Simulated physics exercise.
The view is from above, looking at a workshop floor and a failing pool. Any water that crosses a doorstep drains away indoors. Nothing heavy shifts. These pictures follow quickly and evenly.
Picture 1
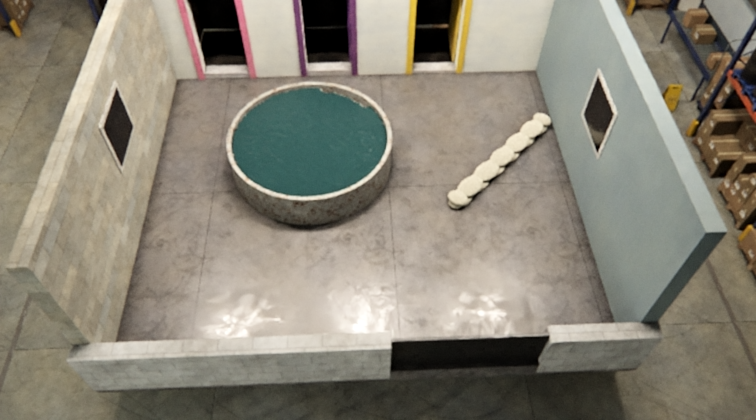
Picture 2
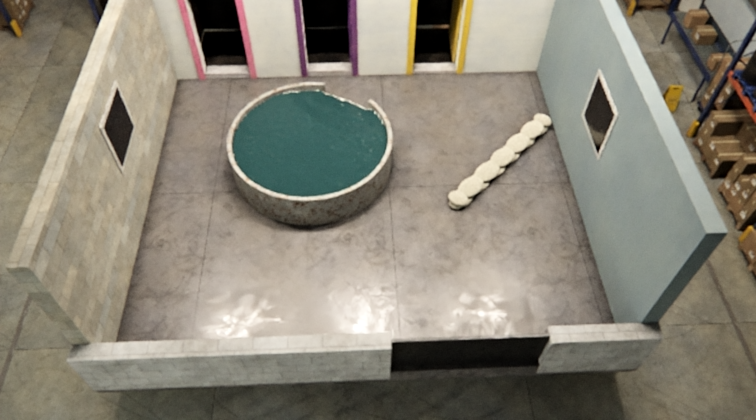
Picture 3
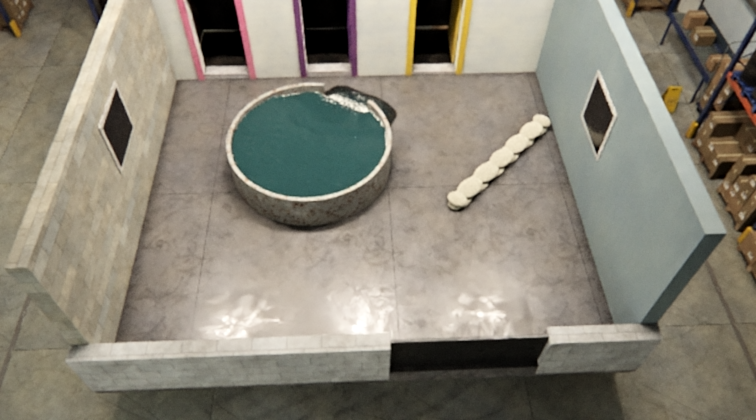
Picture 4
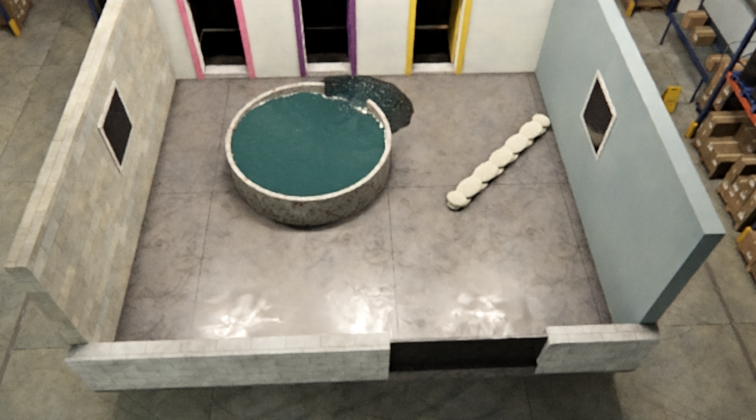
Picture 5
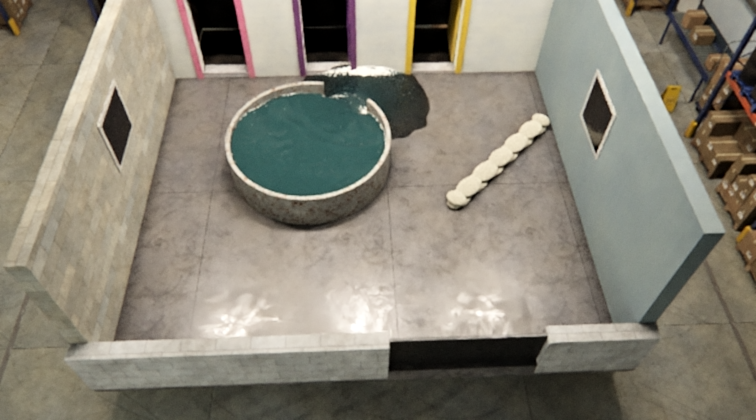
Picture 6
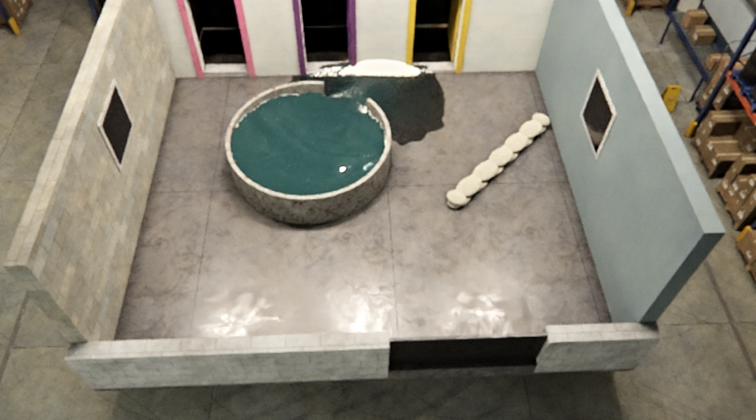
Dark water poured out through a gap at the far side of the round, teal-filled pool and spread across the grey floor toward the right, while the pale twisted barrier lay still.
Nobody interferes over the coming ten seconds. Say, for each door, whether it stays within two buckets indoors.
In order: The yellow door will allow in an excess; the pink door will allow in no excess; the purple door will allow in an excess.
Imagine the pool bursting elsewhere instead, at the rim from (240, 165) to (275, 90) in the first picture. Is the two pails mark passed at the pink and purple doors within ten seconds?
Pink tops the threshold and purple remains within limit.
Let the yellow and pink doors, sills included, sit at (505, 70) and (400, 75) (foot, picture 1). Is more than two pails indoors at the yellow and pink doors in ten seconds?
My take: The yellow door exceeds the limit while the pink door exceeds the limit.
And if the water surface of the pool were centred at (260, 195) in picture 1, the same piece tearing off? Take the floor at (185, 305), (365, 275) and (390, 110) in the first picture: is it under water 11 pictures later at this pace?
I'd say still dry for the first, still dry for the second and swamped for the third.
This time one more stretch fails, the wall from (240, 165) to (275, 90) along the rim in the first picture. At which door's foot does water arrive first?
I'd say the pink door.
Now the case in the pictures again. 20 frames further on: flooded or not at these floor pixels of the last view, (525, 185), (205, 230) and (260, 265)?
First spot submerged, second spot spared, third spot spared.
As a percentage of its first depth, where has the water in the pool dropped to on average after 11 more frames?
Near 68 in a hundred.
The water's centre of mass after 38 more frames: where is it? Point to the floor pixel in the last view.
At about (372, 144).
A moment on, water covers 15 % of the floor; the yellow door under two buckets in, the pink door not reached, the purple door over two buckets in.
Next, water covers 20 % of the floor; the yellow door over two buckets in, the pink door wet at the sill, nothing in, the purple door over two buckets in.
Then, water covers 35 % of the floor; the yellow door over two buckets in, the pink door wet at the sill, nothing in, the purple door far over two buckets in.
Later, water covers 60 % of the floor; the yellow door far over two buckets in, the pink door wet at the sill, nothing in, the purple door far over two buckets in.
In the end, water covers 85 % of the floor; the yellow door far over two buckets in, the pink door wet at the sill, nothing in, the purple door far over two buckets in.
